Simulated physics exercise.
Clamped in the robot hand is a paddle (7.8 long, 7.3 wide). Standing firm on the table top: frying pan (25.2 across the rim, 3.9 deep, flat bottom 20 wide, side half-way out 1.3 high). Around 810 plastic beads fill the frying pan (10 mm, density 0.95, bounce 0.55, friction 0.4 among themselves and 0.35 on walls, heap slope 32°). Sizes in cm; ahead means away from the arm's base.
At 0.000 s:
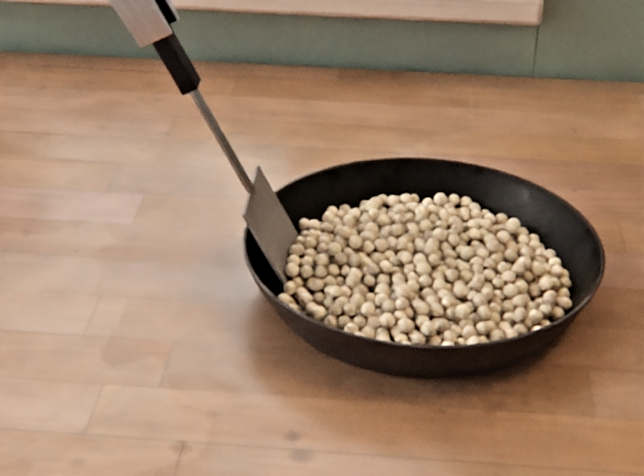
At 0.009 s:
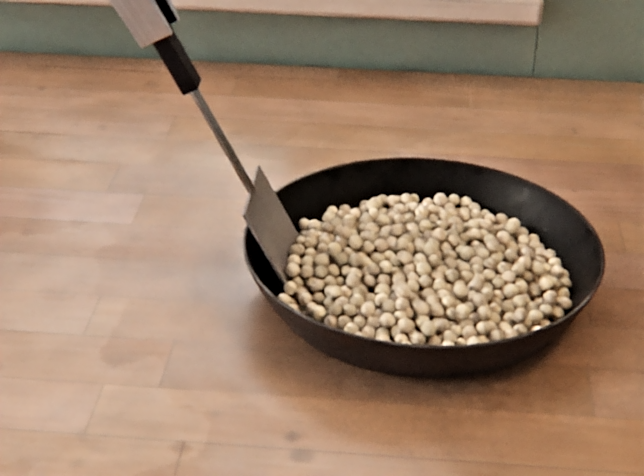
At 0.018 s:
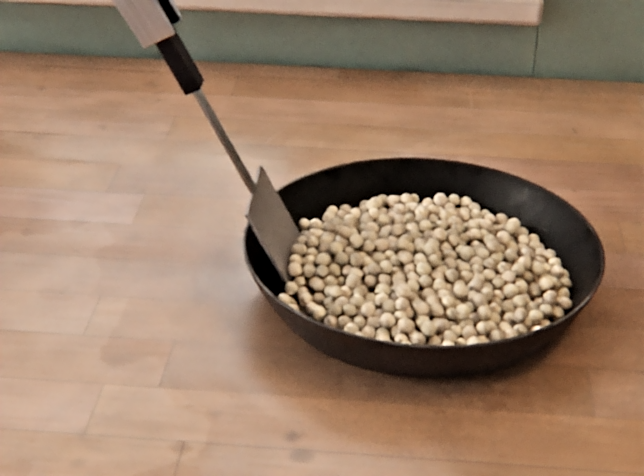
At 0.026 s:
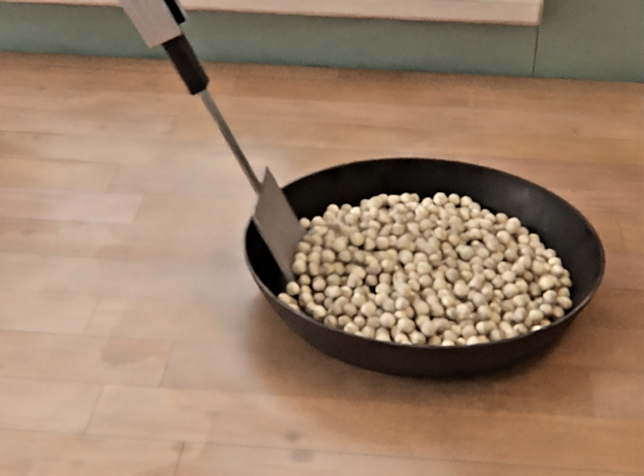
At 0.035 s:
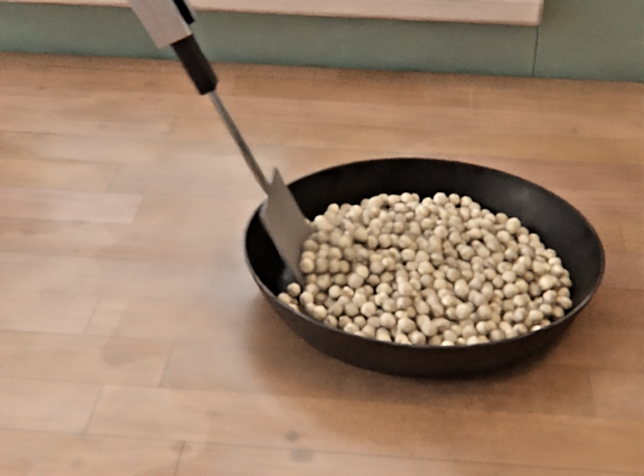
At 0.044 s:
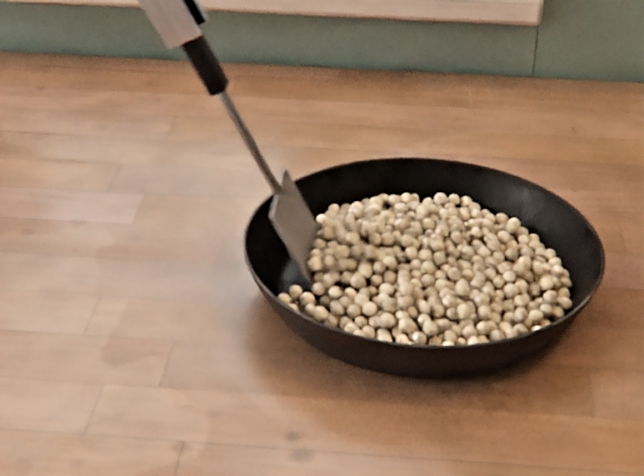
The clip opens on a black frying pan full of pale beads on a wooden table top, with a flat metal paddle held by the robot hand at its left side. The paddle barely moves at first, then slides a short way right, pushing nearby beads and baring some dark pan behind it.
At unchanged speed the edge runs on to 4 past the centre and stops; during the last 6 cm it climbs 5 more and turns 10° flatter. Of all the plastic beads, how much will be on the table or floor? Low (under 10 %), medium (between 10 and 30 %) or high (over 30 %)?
Share on the table or floor: Low (under 10 %).
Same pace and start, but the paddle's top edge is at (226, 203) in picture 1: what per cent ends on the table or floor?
About 10 per cent.
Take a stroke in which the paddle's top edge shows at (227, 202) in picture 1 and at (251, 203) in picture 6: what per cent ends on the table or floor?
About 5 per cent.
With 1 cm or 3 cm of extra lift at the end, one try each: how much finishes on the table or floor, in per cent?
Some 0 and 0 per cent.
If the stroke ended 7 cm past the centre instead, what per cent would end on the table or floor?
It would be near 10 per cent.
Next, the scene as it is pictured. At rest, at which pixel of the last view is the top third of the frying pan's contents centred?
Around (511, 262).
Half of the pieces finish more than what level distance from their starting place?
Some 2 cm.
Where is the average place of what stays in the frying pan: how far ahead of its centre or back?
Some 3.0 cm ahead.
After 0.09 s, sloping 63°, highest piece 6 above the table; 813 in the frying pan.
After 0.14 s, sloping 59°, highest piece 7 above the table; 813 in the frying pan.
After 0.36 s, sloping 53°, highest piece 5 above the table; 773 in the frying pan, 39 on the table or floor, 1 on the blade or in flight.
After 1.41 s, sloping 53°, highest piece 4 above the table; 772 in the frying pan, 41 on the table or floor.
At rest, 772 in the frying pan, 41 on the table or floor. That is 5 % on the table or floor.
